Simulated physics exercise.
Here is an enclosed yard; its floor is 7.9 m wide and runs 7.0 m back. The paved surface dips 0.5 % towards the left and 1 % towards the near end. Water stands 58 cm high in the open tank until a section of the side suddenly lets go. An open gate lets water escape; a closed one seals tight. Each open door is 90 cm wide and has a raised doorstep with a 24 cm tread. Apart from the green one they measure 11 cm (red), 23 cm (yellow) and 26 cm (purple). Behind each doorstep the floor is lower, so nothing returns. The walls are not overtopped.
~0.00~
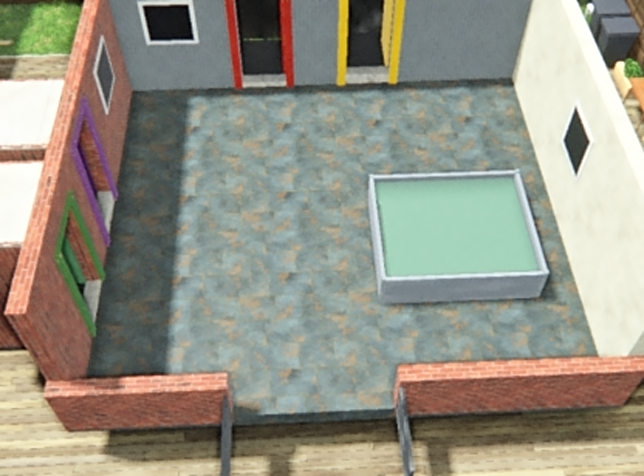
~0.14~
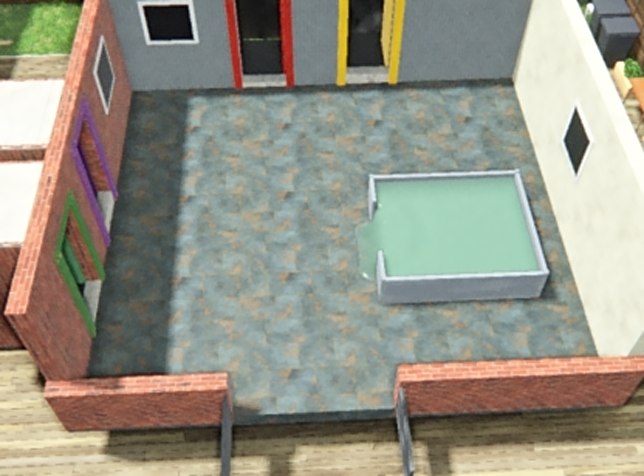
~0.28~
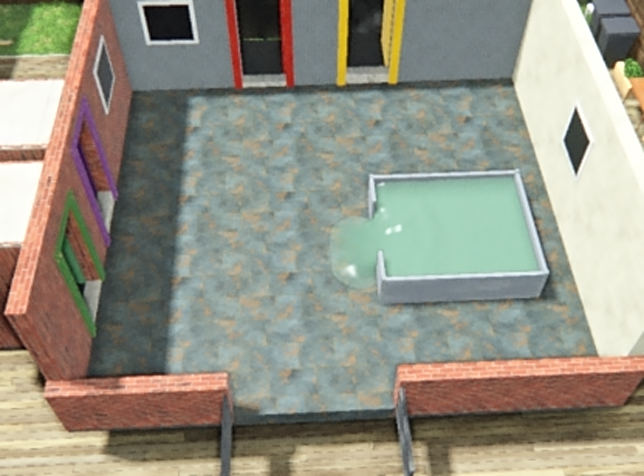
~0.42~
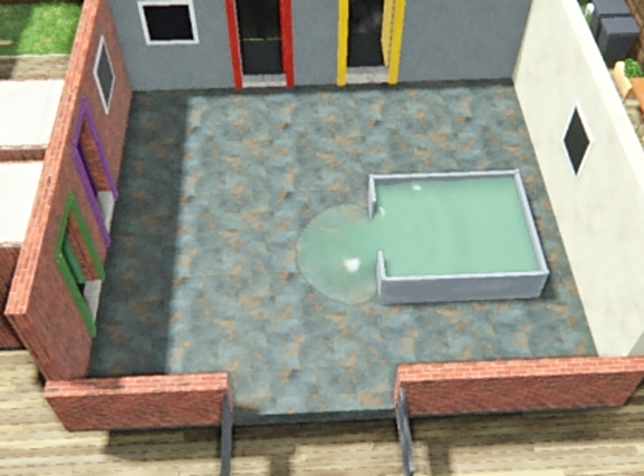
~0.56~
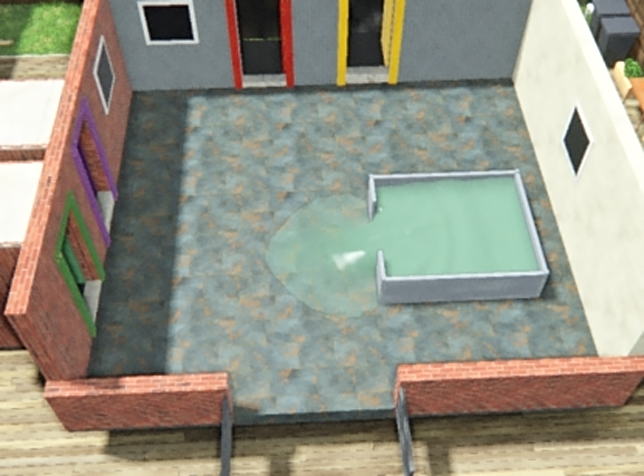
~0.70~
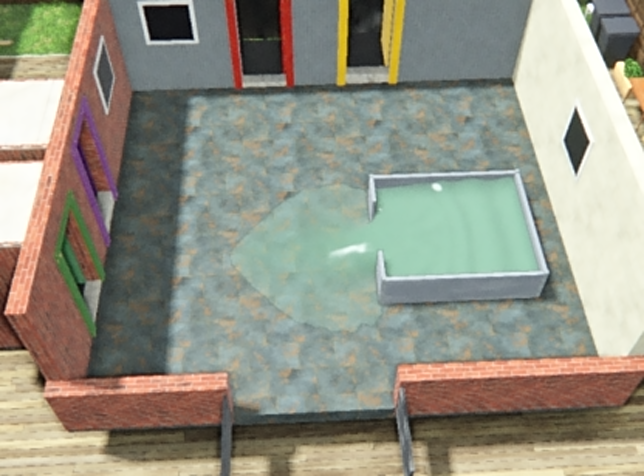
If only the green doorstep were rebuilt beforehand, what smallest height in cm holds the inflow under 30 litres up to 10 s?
Some 14 cm above the ground.
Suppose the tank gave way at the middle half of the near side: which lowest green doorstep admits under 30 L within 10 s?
About 5.5 cm.
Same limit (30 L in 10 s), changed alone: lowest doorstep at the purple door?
Roughly 13.0 cm at purple.
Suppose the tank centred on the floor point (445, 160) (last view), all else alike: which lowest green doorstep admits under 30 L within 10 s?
Some 7.5 cm.
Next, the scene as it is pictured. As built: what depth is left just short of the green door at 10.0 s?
Roughly 9.5 cm deep.
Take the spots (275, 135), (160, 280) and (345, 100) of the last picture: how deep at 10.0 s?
In that order: 4, 9 and 2 cm.
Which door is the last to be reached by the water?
It is the yellow one.
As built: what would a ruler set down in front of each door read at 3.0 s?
In cm: Red 0, yellow 0, purple 19, green 19.
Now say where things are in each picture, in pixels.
The open tank at (454, 225) is whole and still, 58 cm deep; the green door at (82, 269) is dry, in the first picture.
The gap is at (377, 243), the front 0.3 m out at (365, 275); the back of the open tank holds 58 cm, in the second picture.
The front is at (335, 267), 0.7 m from the gap at (377, 243); 0.8 m2 of floor is wet, 58 cm left at the back, in the third picture.
Water pours out at (377, 244) and has run 1.3 m, to (303, 269); about 7 cm deep outside, 58 cm at the back, in the fourth picture.
The front is at (271, 264), 1.8 m from the gap at (377, 243); 3.0 m2 of floor is wet, 58 cm left at the back, in the fifth picture.
The gap is at (377, 242), the front 2.4 m out at (236, 260); the back of the open tank holds 57 cm; the green door at (82, 269), 4.7 m from the gap, is still 2.4 m from the nearest water, in the sixth picture.
After 1.4 s water covers 25 % of the floor, deepest (36 cm) near (369, 249); it has not reached the green door.
After 3.0 s water covers 45 % of the floor, deepest (30 cm) near (88, 374); 19 cm at the green door, 64 litres in over its 6 cm doorstep.
After 10.0 s water covers 75 % of the floor, deepest (12 cm) near (82, 407); 10 cm at the green door, 246 litres in over its 6 cm doorstep.
At the green door as built, the water arrived by 1.6 s and peaked near 19 cm at 2.8 s.
Run again over the same 10 s with other heights there, 66 litres in over 11.5 cm, 13 litres over 16 cm. The limit of 30 litres is kept from about 14 cm up.
